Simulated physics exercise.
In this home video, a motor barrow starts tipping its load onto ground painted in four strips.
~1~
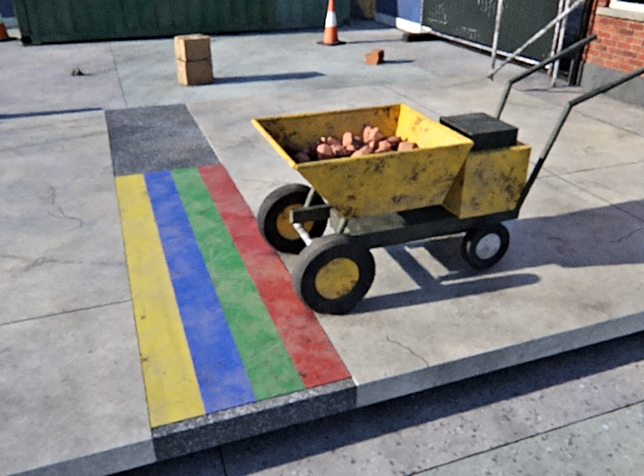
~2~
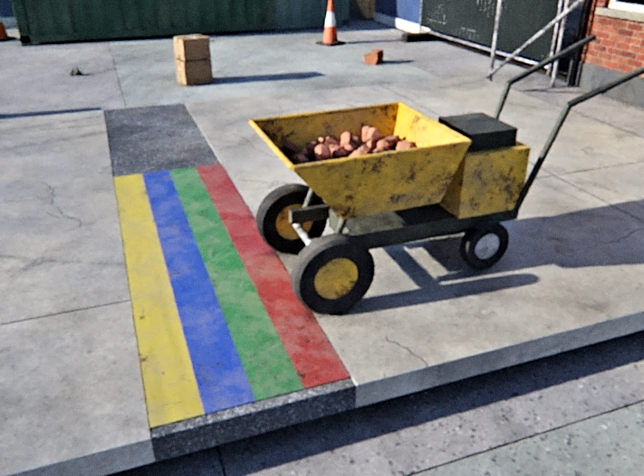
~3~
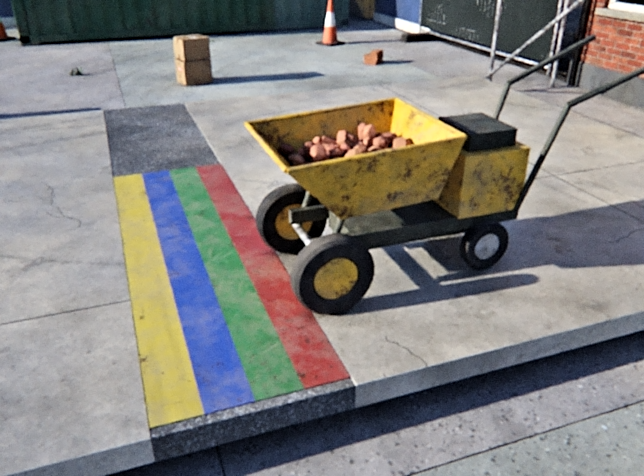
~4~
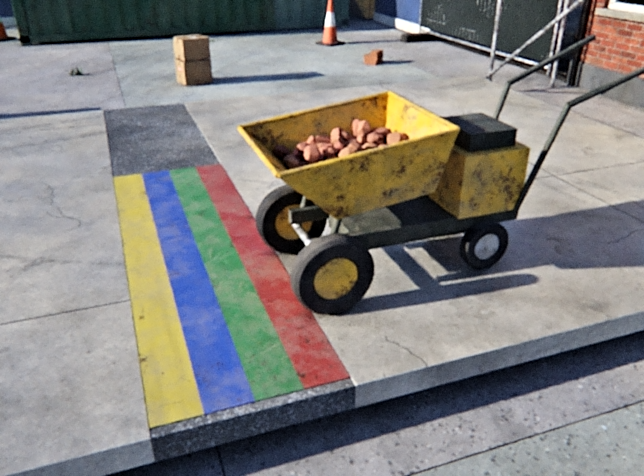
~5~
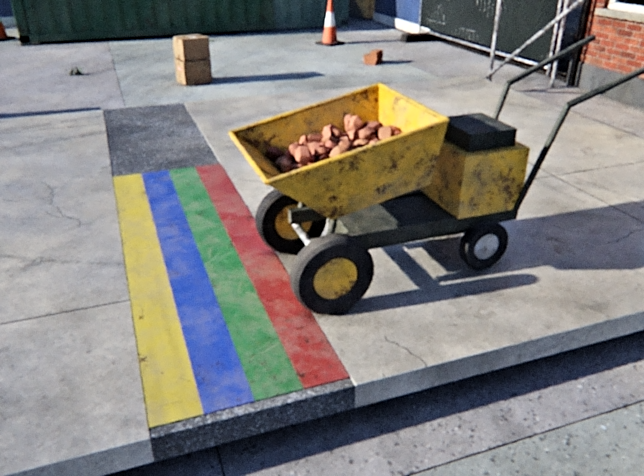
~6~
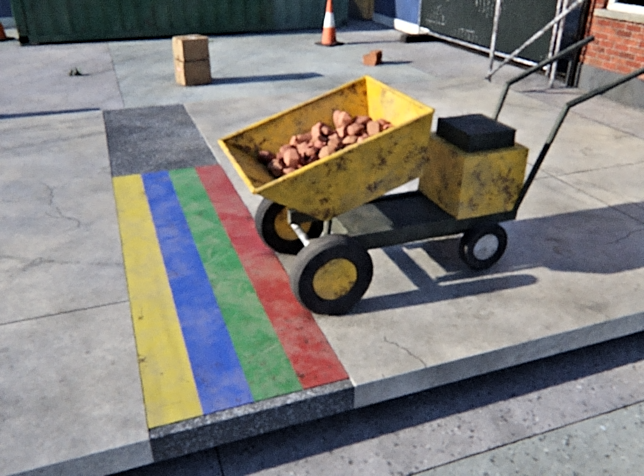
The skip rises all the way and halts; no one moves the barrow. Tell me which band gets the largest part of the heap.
I would say the yellow band gets the largest part.
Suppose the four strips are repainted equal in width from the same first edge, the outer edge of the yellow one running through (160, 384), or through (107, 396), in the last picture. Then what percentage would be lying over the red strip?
Near 0 and then 0 in a hundred.
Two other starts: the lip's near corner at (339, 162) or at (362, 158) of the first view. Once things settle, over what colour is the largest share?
That blue strip, then the strip in green.
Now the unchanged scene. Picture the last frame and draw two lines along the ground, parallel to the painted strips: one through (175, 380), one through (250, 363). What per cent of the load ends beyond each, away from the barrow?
Respectively 60 and 90 percent.
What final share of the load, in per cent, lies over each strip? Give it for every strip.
Red strip 0 %, green strip 0 %, blue strip 20 %, yellow strip 40 %.
Just after the last frame, skip tipped steeply; every one in the skip.
A moment on, skip tipped right over; the larger part in the skip; about a tenth over the blue strip; about a tenth over the yellow strip.
Further on, skip tipped right over; about a tenth in the skip; about a tenth over the blue strip; roughly a third over the yellow strip; roughly a quarter off the paint.
When it is over, skip tipped right over; about a tenth in the skip; not one over the red strip; not one over the green strip; roughly a quarter over the blue strip; roughly a third over the yellow strip; roughly a third off the paint.
